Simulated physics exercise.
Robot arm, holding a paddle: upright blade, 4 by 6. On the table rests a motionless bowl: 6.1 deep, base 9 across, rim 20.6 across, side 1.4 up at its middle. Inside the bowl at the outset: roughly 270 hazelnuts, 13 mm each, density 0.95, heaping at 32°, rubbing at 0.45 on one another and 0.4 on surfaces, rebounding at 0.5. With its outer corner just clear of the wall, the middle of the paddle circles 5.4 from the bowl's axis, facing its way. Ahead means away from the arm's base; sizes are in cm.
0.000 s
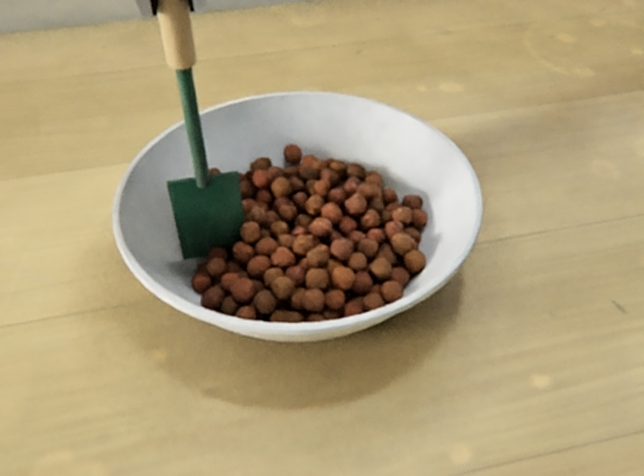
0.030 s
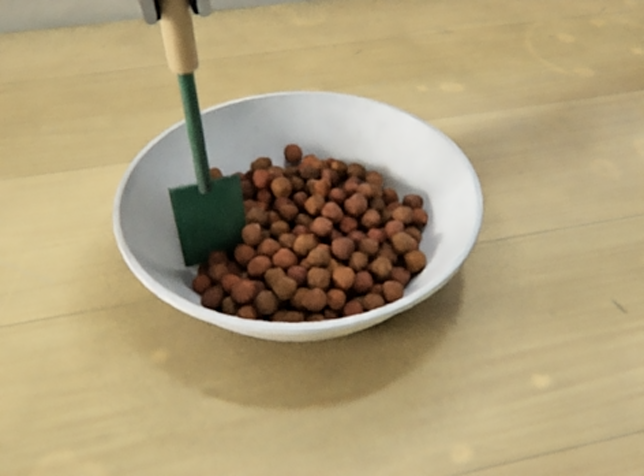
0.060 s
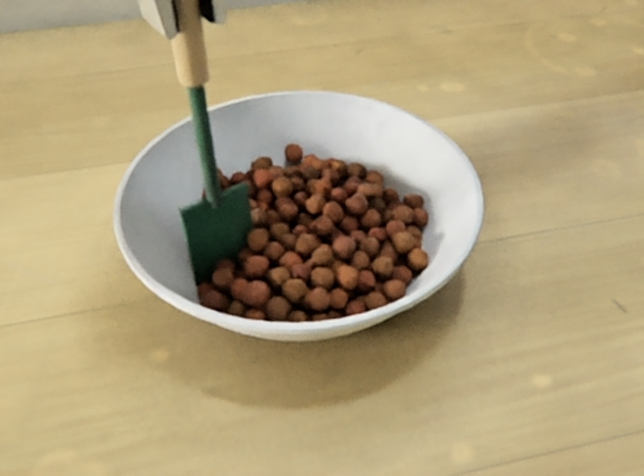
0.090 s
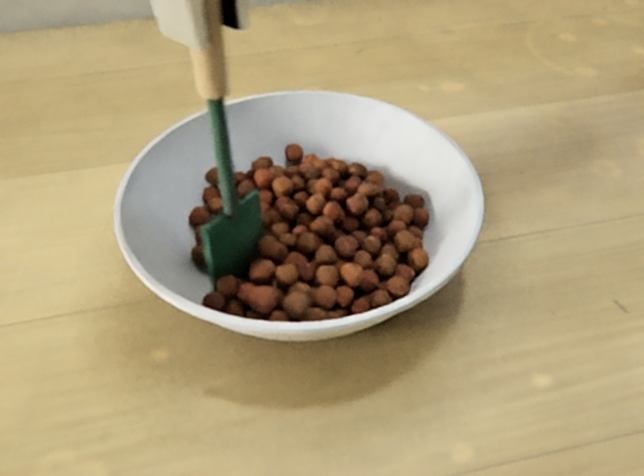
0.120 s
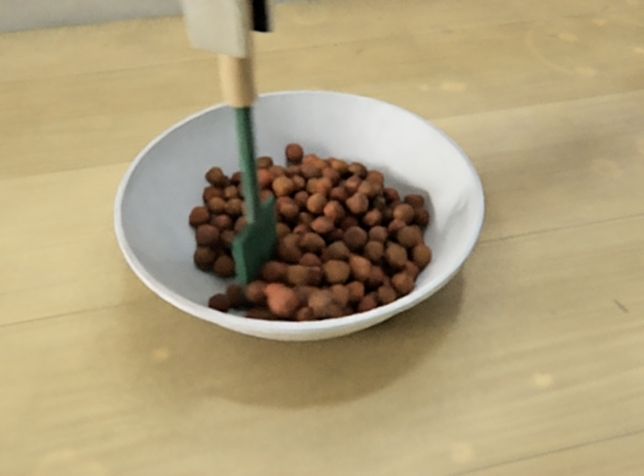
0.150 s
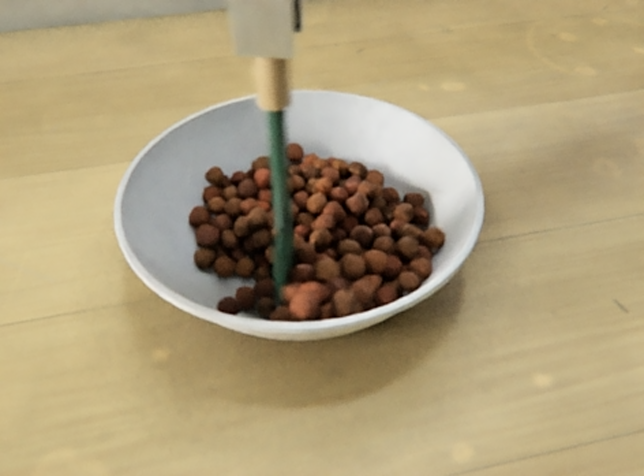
To begin with, a green paddle with a pale wooden handle, held by a robot arm, stands among round brown nuts at the left of a white bowl. The arm sweeps it along the near side toward the middle, turning the blade edge-on and pushing some nuts rightward, while others settle behind it.
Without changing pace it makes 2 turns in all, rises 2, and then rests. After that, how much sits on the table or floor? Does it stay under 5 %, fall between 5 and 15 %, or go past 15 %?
It falls between 5 and 15 %.
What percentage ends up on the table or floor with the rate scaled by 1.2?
Estimated share: Close to 15 per cent.
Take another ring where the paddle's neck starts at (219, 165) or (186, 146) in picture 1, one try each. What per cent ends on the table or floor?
Near 5 per cent and near 10 per cent, in that order.
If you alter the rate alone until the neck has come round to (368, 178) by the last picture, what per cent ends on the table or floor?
About 30 per cent.
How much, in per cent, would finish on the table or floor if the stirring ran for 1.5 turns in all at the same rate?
Close to 10 in a hundred.
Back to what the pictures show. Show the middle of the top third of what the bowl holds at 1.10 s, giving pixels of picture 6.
Centre estimate: (352, 210).
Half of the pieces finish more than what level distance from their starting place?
Distance: Close to 8 cm.
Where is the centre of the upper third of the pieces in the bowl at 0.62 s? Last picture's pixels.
Around (197, 207).
After 0.62 s, 326° round, highest piece 8 above the table; 247 in the bowl, 18 on the table or floor, 3 in flight or on the tool.
After 1.10 s, 221° round, highest piece 7 above the table; 242 in the bowl, 26 on the table or floor.
After 1.53 s, 0° round, highest piece 5 above the table; 242 in the bowl, 26 on the table or floor.
After 2.23 s, 0° round, highest piece 5 above the table; 242 in the bowl, 26 on the table or floor.
In the end, 242 in the bowl, 26 on the table or floor. That is 10 % on the table or floor.
